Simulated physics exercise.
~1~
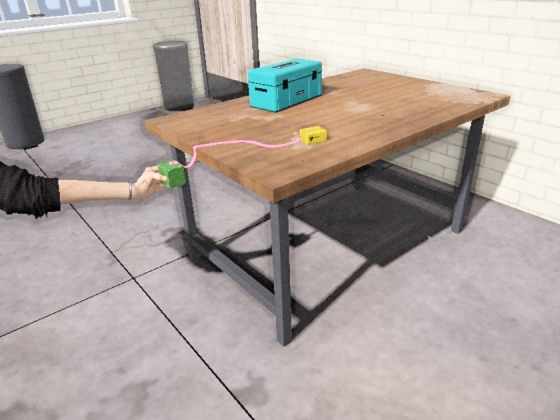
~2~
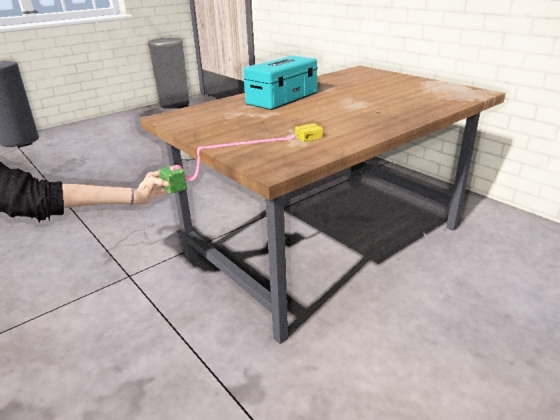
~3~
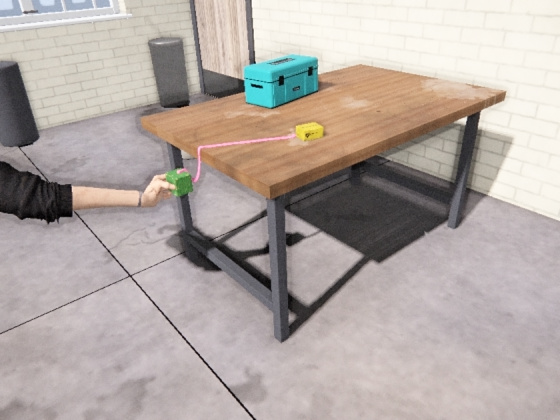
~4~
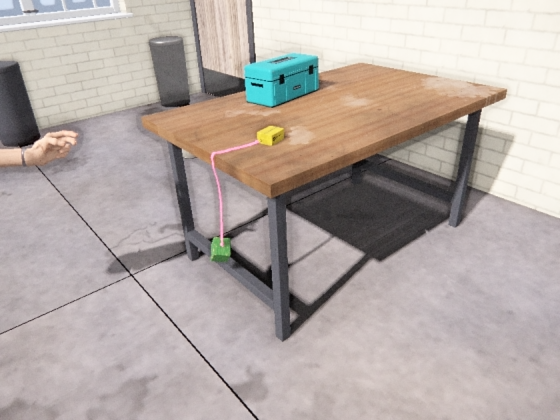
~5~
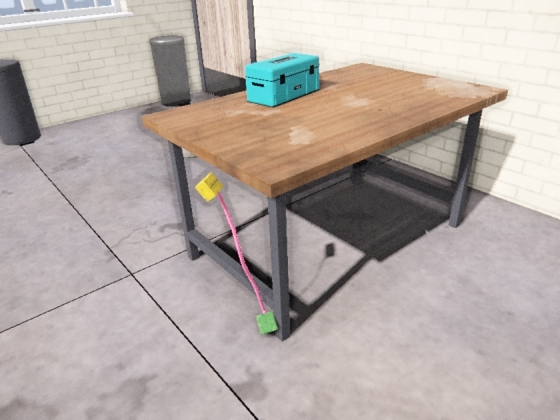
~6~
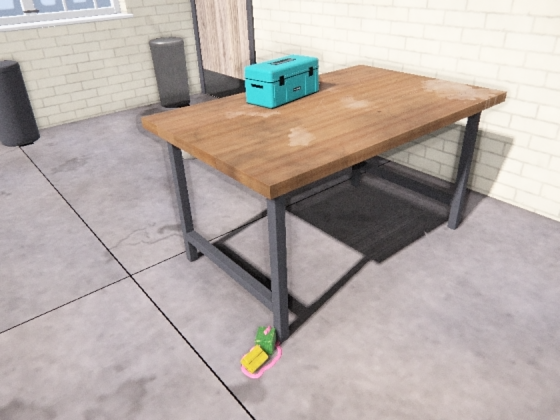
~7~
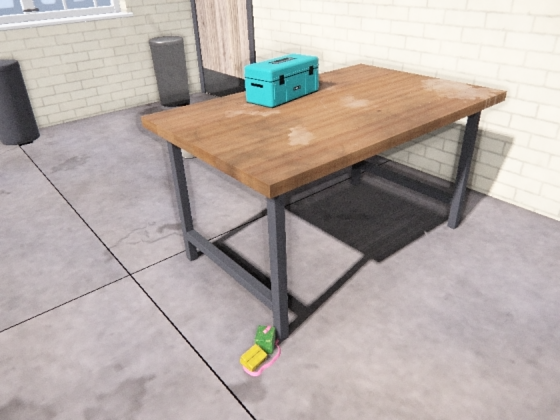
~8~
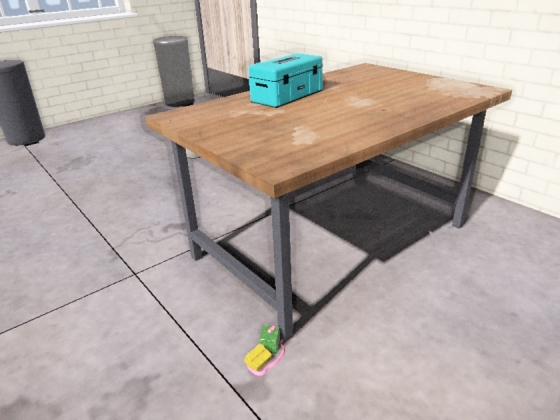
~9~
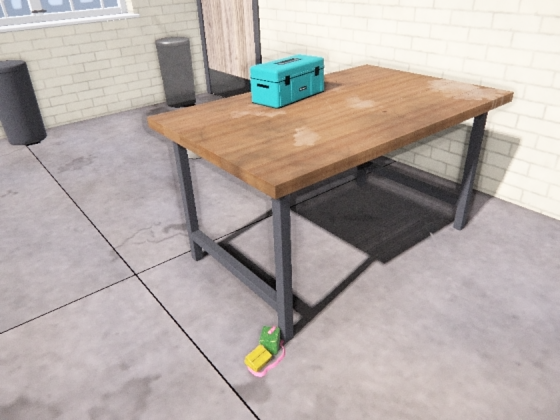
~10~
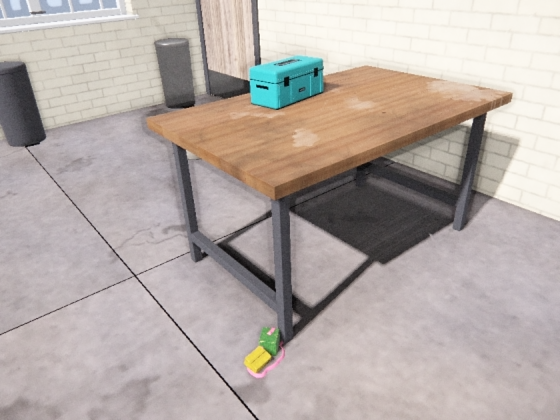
A hand reaching in from the left holds a green block beside a wooden table with dark metal legs, a pink ribbon linking it to a yellow box on the tabletop. The slightly swaying view looks down on a paved area with pale brick walls, dark bins at the left and a turquoise toolbox towards the table's back. The hand lets go and withdraws as the green block drops, tugging the yellow box leftward. The box goes over the edge and tumbles after it. Both end on the ground by the near leg, the ribbon bunched around them, while the toolbox stays put.
